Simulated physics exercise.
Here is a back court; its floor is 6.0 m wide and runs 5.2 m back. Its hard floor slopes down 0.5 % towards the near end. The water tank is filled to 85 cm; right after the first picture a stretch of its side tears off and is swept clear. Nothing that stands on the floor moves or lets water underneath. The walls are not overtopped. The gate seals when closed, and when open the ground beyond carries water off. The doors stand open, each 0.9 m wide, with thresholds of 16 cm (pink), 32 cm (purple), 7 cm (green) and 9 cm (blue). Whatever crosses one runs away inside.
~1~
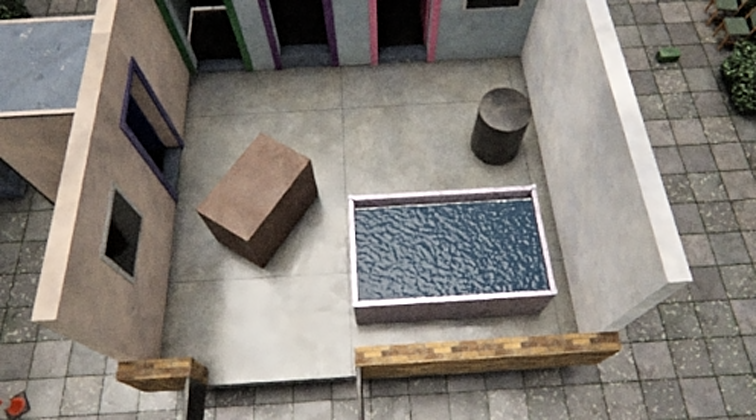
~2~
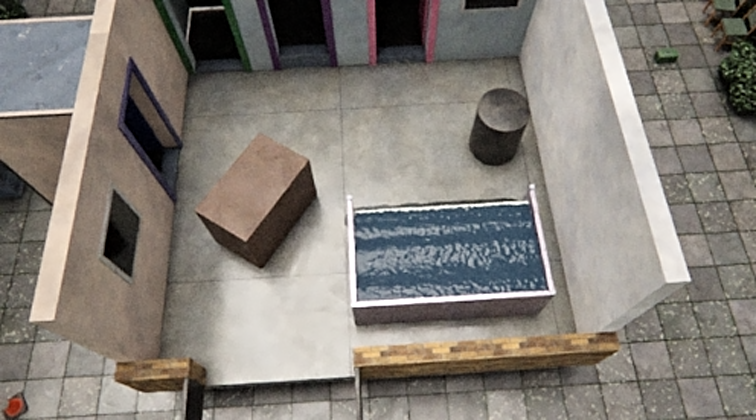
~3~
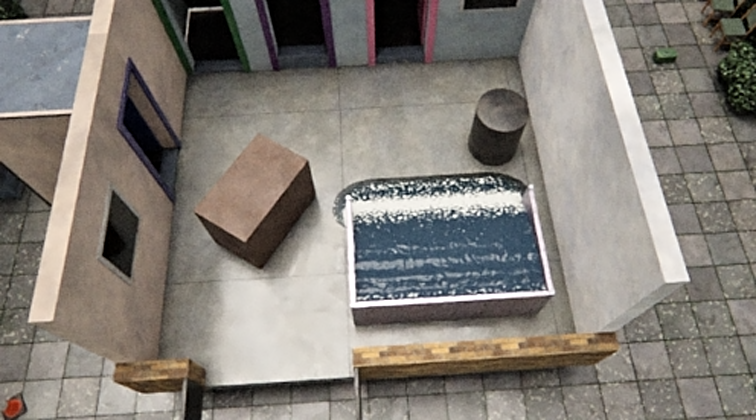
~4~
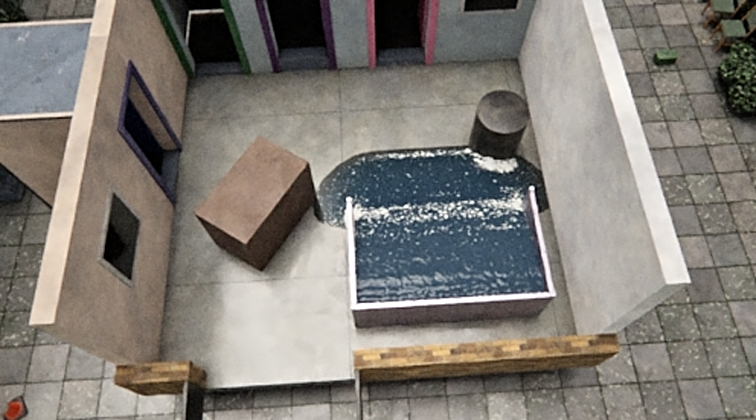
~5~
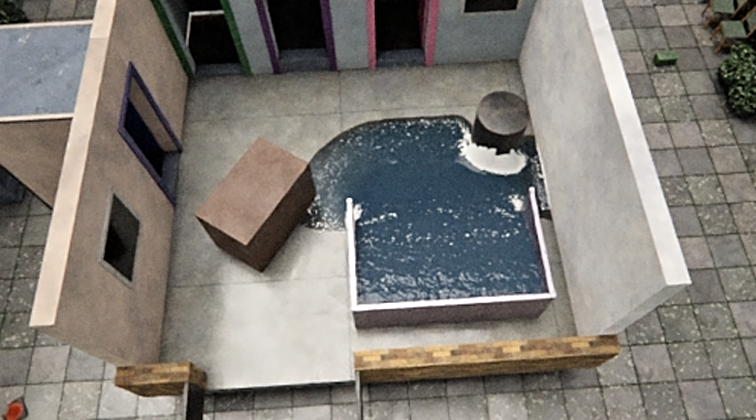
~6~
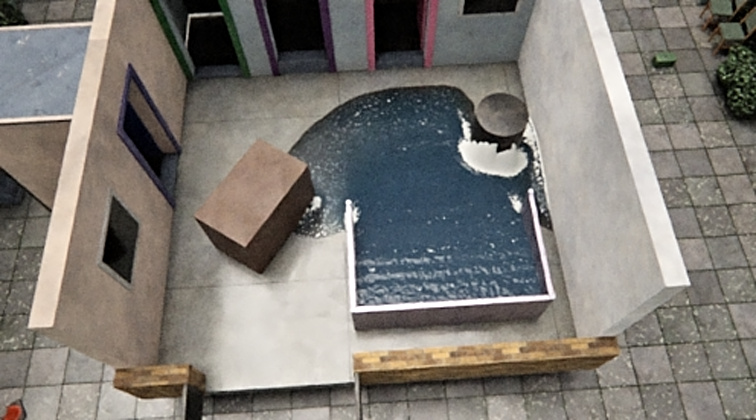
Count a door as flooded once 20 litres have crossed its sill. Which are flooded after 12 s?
Door by door: At the pink door it exceeds the limit; at the purple door it does not reach the limit; at the green door it exceeds the limit; at the blue door it goes over the limit.
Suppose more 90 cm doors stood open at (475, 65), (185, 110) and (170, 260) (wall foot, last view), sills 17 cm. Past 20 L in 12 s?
In turn: Above, over, below.
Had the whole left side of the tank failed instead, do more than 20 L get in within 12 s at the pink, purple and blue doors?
Against that limit: Pink below, purple under, blue below.
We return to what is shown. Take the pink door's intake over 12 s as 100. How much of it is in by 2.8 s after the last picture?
About 100 per cent.
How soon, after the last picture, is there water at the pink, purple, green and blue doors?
Arrival: Pink 0.1 s, purple 0.3 s, green 0.9 s, blue 2.0 s.
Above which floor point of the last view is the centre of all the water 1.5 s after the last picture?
Around (412, 157).
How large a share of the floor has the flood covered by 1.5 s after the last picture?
About 60 per cent.
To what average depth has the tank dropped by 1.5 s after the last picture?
About 17 cm.
Then, 0.7 s after the last picture water covers 55 % of the floor and is deepest (47 cm) near (387, 69); pink door 44 cm at the sill, 118 L in, purple door 24 cm at the sill, 0 L in, green door not reached, blue door not reached.
Then, 1.5 s after the last picture water covers 60 % of the floor and is deepest (40 cm) near (515, 62); pink door 38 cm at the sill, 305 L in, purple door 28 cm at the sill, 0 L in, green door 14 cm at the sill, 2 L in, blue door not reached.
Then, 2.8 s after the last picture water covers 75 % of the floor and is deepest (30 cm) near (188, 80); pink door 20 cm at the sill, 393 L in, purple door 16 cm at the sill, 0 L in, green door 17 cm at the sill, 47 L in, blue door 13 cm at the sill, 0 L in.
Then, 6.3 s after the last picture water covers 100 % of the floor and is deepest (18 cm) near (158, 364); pink door 5 cm at the sill, 400 L in, purple door 11 cm at the sill, 0 L in, green door 14 cm at the sill, 179 L in, blue door 12 cm at the sill, 49 L in.
Then, 11.3 s after the last picture water covers 100 % of the floor and is deepest (14 cm) near (505, 62); pink door 7 cm at the sill, 400 L in, purple door 7 cm at the sill, 0 L in, green door 5 cm at the sill, 204 L in, blue door 6 cm at the sill, 57 L in.
